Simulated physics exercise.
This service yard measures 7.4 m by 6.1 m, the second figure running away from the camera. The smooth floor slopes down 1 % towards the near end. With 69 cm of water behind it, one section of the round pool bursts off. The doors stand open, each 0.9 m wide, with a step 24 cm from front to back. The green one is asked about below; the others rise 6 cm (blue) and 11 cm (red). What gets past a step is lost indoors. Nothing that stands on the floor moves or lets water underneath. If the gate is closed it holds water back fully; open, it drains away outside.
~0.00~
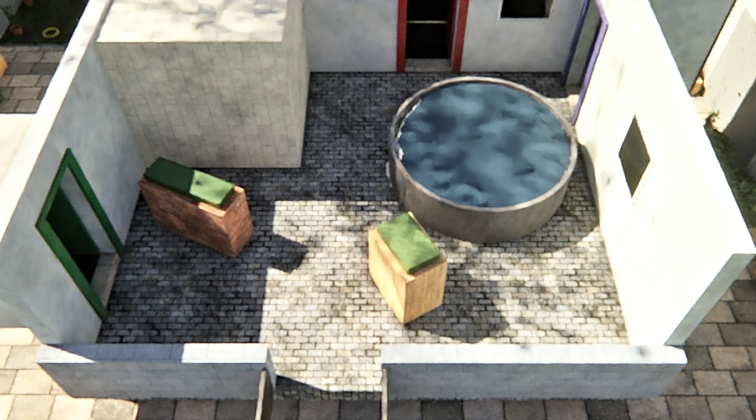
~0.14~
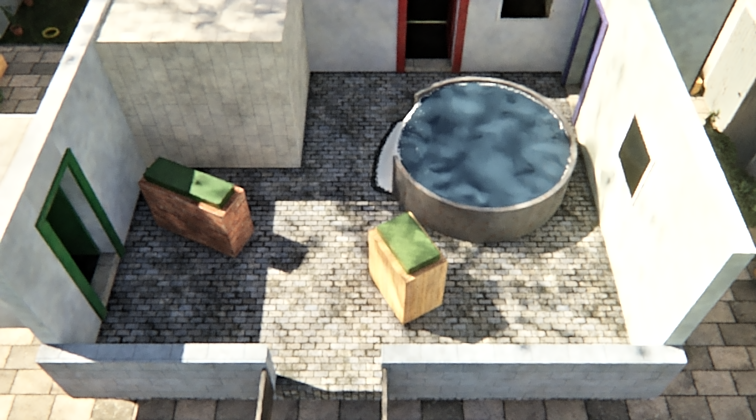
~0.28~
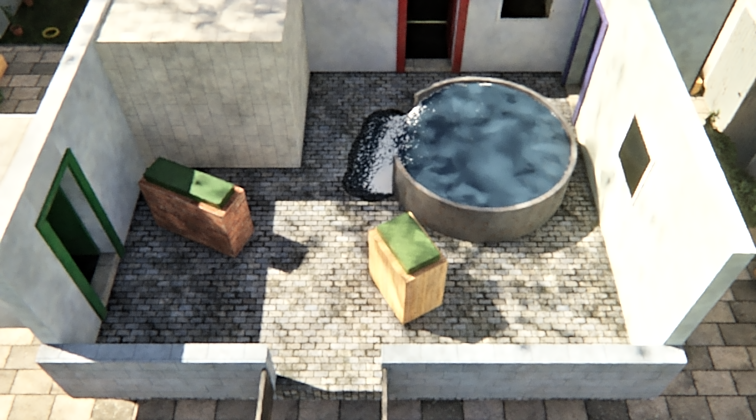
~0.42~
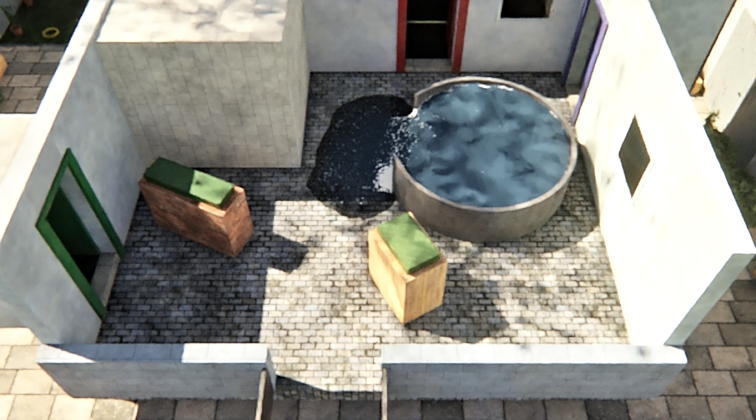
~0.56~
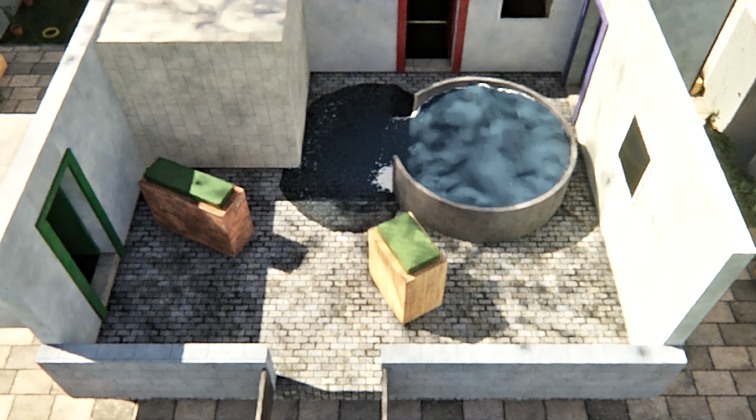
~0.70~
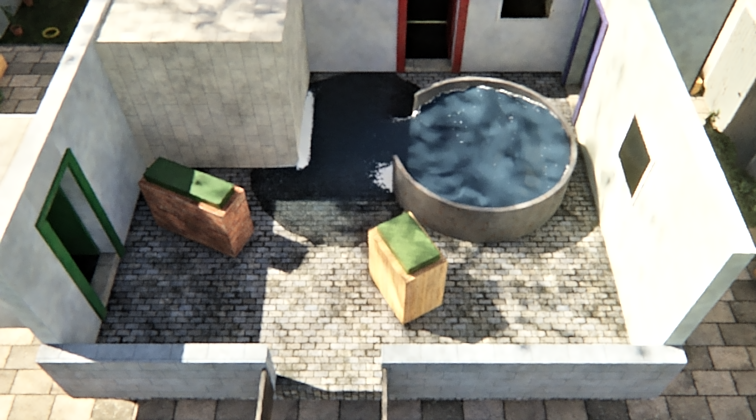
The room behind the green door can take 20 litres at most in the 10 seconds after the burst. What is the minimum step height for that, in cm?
Some 10.5 cm above the ground.
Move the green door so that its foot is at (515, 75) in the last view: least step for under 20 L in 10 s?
Roughly 12.0 cm.
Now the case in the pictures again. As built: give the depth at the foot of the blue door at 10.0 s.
About 13.0 cm.
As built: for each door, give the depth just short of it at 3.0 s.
Depths in cm: Blue 2, red 12, green 3.
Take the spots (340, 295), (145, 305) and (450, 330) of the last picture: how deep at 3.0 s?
Roughly 0, 1 and 0 cm, in turn.
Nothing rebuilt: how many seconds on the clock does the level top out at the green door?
Around 7.0 s.
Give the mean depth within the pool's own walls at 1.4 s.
Roughly 50 cm on average.
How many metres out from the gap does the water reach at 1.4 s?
About 4.2 m.
After 1.4 s water covers 30 % of the floor, deepest (49 cm) near (316, 77); it has not reached the green door.
After 3.0 s water covers 55 % of the floor, deepest (40 cm) near (316, 83); 3 cm at the green door, 0 litres in over its 17 cm step.
After 10.0 s water covers 95 % of the floor, deepest (15 cm) near (563, 162); 11 cm at the green door, 0 litres in over its 17 cm step.
At the green door as built, the water arrived by 3.0 s and peaked near 17 cm at 7.0 s.
With a step of 9 cm, 38 litres would have come in within the 10 s; with 12 cm, 10 litres. So under 20 litres takes about 10.5 cm.
